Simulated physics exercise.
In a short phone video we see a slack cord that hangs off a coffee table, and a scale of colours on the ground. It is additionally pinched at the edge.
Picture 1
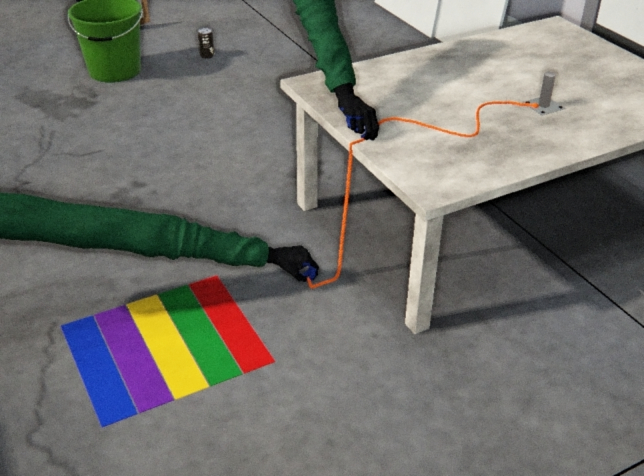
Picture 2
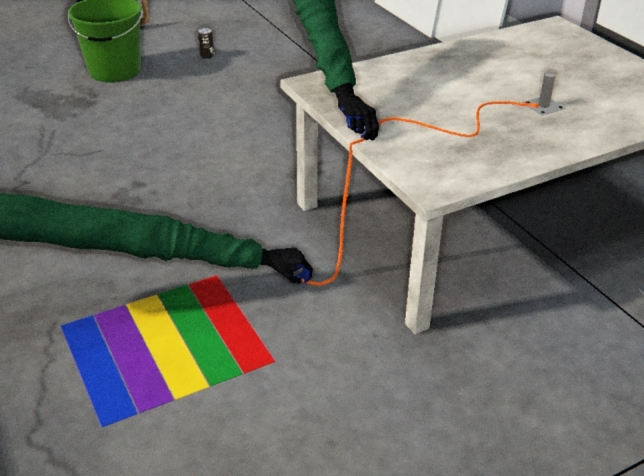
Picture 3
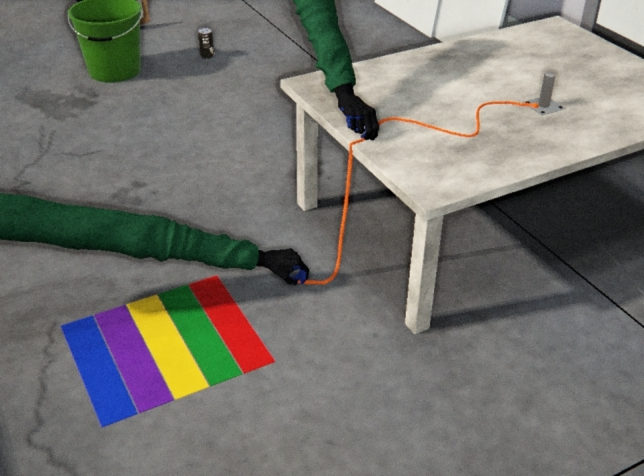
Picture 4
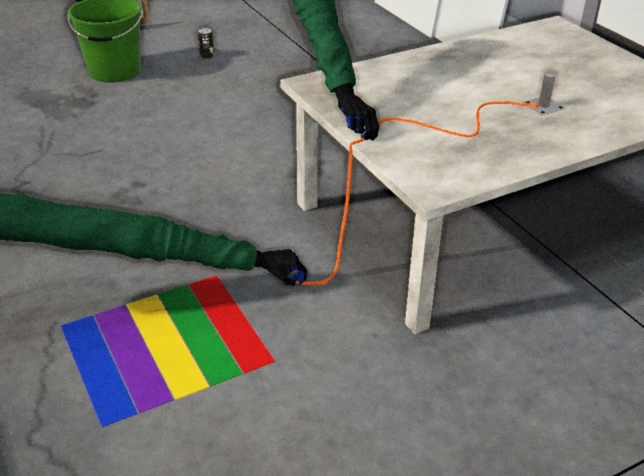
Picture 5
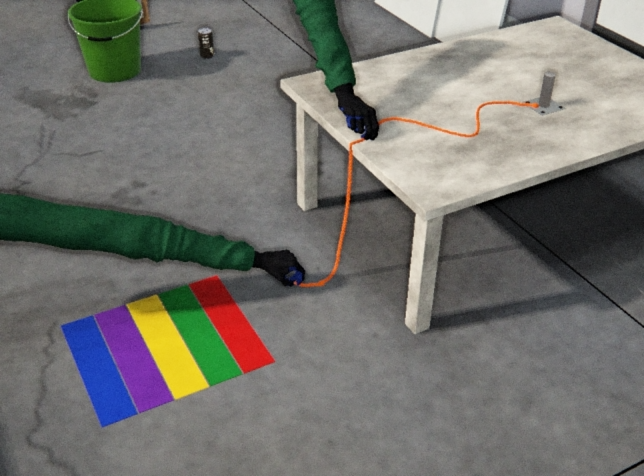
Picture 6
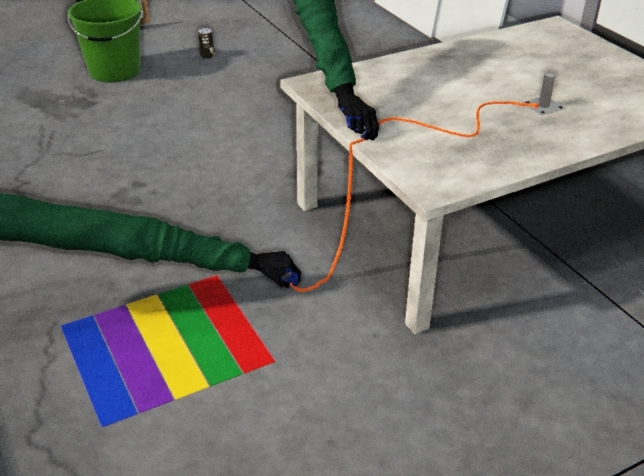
A gloved hand draws the end of a slack orange cord slightly left near colored stripes.
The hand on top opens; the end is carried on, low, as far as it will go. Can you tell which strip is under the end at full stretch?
Yes, the purple one.
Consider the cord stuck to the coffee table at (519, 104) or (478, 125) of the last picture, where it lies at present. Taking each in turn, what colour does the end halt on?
The end reaches purple and then yellow.
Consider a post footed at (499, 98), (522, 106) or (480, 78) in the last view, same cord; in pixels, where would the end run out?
Per try, approx.: (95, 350); (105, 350); (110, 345).
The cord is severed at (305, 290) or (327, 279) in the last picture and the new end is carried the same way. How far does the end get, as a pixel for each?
Taking the tries in order, the answers are (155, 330) and (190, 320).
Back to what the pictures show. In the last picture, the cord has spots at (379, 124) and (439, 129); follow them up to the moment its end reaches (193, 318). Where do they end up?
Roughly (350, 169) for one and roughly (398, 136) for the other.
Early on, end near (192, 318); over green.
Midway, end near (152, 332); over yellow.
At the end of the slack, end near (127, 340); over purple. It halts on the purple strip.
